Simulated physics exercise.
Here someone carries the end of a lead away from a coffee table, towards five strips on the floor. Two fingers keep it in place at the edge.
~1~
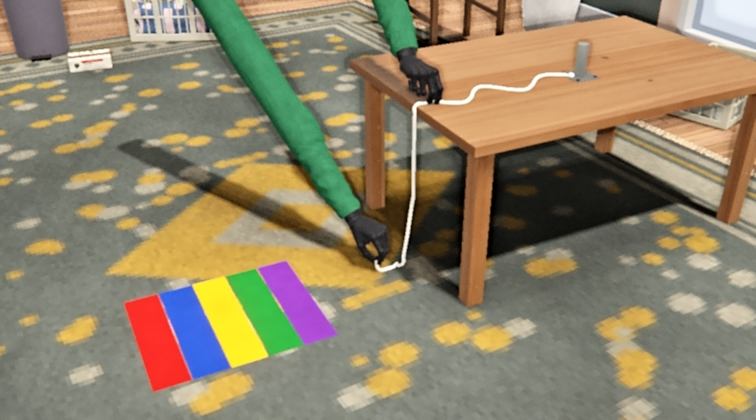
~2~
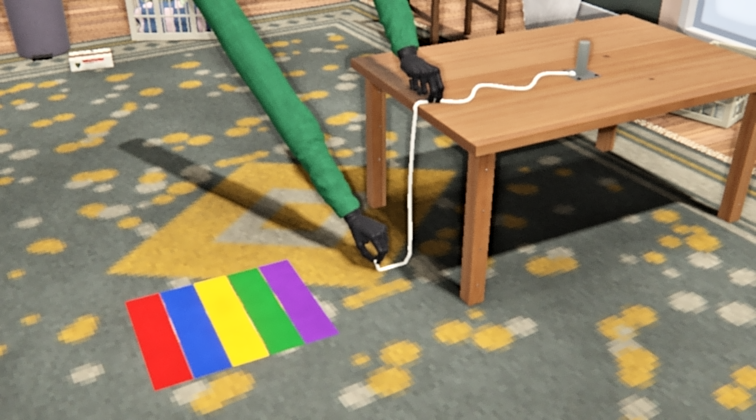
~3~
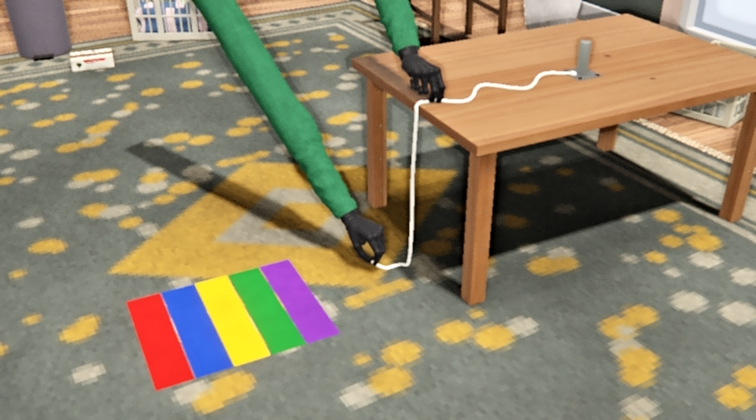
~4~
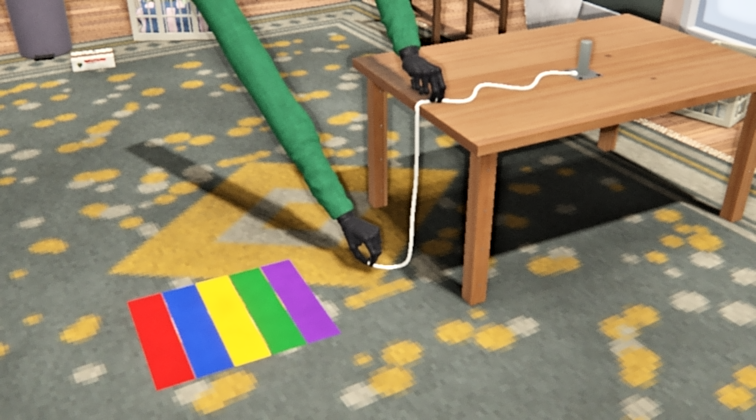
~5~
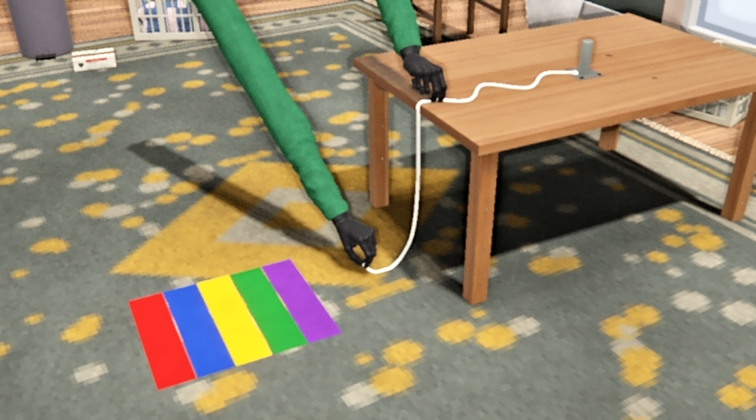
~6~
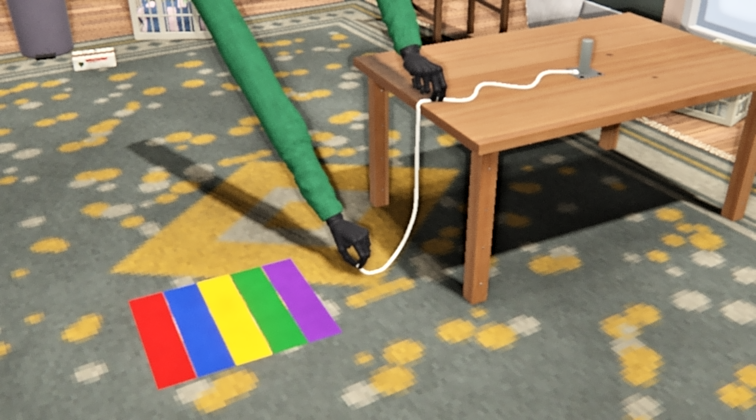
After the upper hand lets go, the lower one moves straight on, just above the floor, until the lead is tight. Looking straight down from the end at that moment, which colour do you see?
You see yellow.
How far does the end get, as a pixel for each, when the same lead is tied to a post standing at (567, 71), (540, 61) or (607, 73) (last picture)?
(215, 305), (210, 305) and (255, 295), roughly.
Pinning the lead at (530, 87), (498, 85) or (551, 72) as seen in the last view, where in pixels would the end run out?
Per try (px, approx.): (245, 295), (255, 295), (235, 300).
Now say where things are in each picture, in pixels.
The first picture shows end (376, 261); purple (312, 324); green (277, 335); yellow (242, 346); blue (205, 357); red (167, 368).
The second picture shows end (376, 261); lead through (542, 75) (505, 88) (466, 101) (414, 125) (410, 189) (410, 247).
The third picture shows end (373, 262).
The fourth picture shows end (369, 263); lead through (544, 74) (506, 87) (468, 101) (417, 124) (415, 188) (411, 248).
The fifth picture shows end (364, 264).
The sixth picture shows end (358, 265); lead through (545, 73) (508, 86) (469, 100) (418, 123) (417, 187) (401, 246).
Early on, end near (278, 288); over green.
Midway, end near (247, 296); over green.
At the end of the slack, end near (228, 301); over yellow. The end stops over the yellow strip.
